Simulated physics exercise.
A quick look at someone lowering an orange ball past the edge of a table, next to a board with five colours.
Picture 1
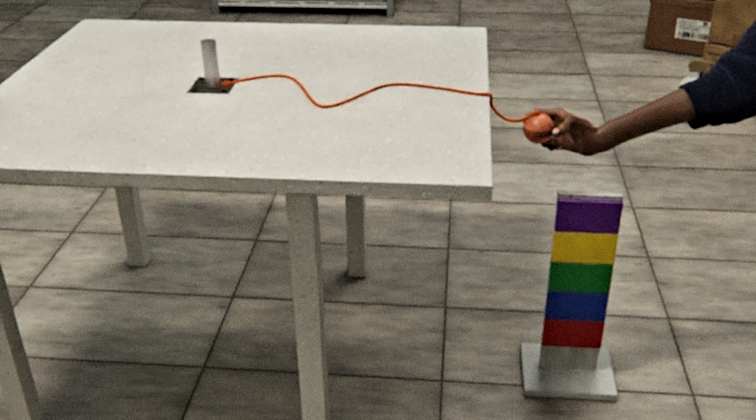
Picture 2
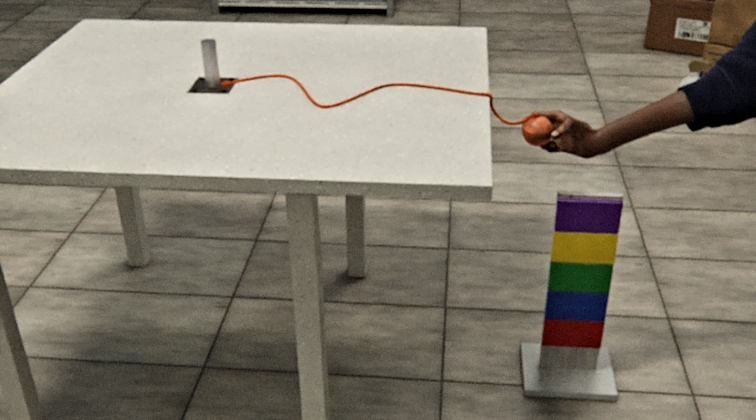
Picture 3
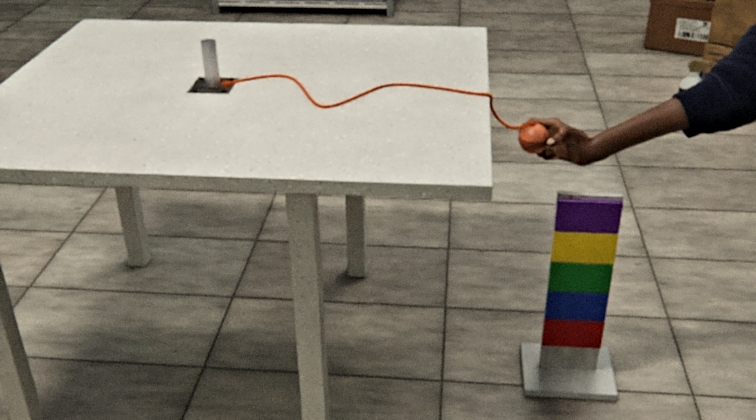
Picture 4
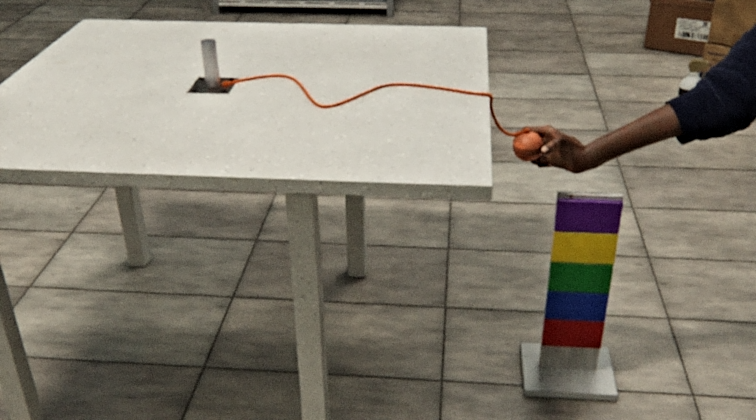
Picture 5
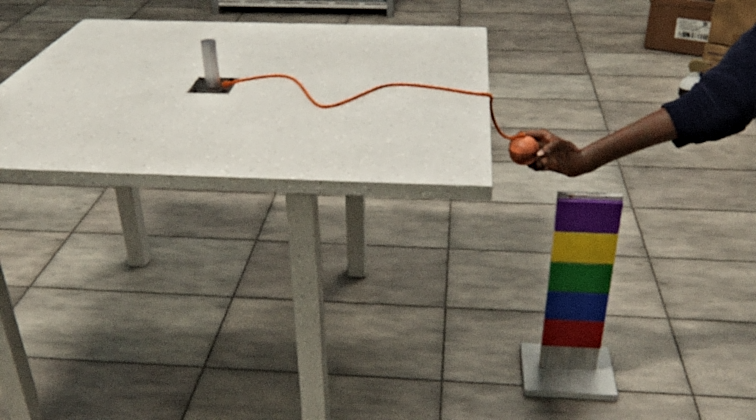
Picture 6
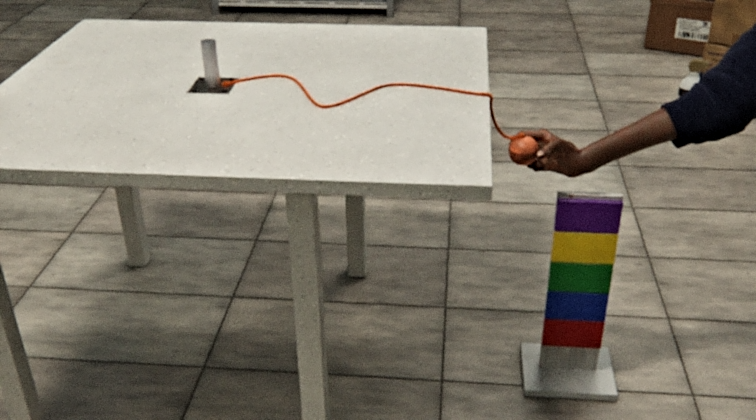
In a room with a grey tiled floor, a hand lowered an orange ball slightly and moved it left beside a white table, where its attached orange cord lay, near a colourful striped stand.
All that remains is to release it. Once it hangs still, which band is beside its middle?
The yellow one.
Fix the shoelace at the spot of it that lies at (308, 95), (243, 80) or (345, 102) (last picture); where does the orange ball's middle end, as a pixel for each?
The places are (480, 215), (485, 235) and (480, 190).
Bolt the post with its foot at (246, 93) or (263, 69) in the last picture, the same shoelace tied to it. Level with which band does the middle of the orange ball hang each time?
It would be green; green.
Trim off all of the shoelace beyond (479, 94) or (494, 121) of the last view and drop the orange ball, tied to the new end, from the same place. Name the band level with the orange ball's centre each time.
Try by try: No band; purple.
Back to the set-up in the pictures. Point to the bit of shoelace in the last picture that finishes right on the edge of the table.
Near (415, 85).
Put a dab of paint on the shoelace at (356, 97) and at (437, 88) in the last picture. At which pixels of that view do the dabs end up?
The first at (420, 92), the second at (489, 123).
Soon after, ball near (486, 225); level with purple.
Then, ball near (483, 232); level with yellow.
At rest, ball near (486, 238); level with yellow. The shoelace holds its middle at yellow.
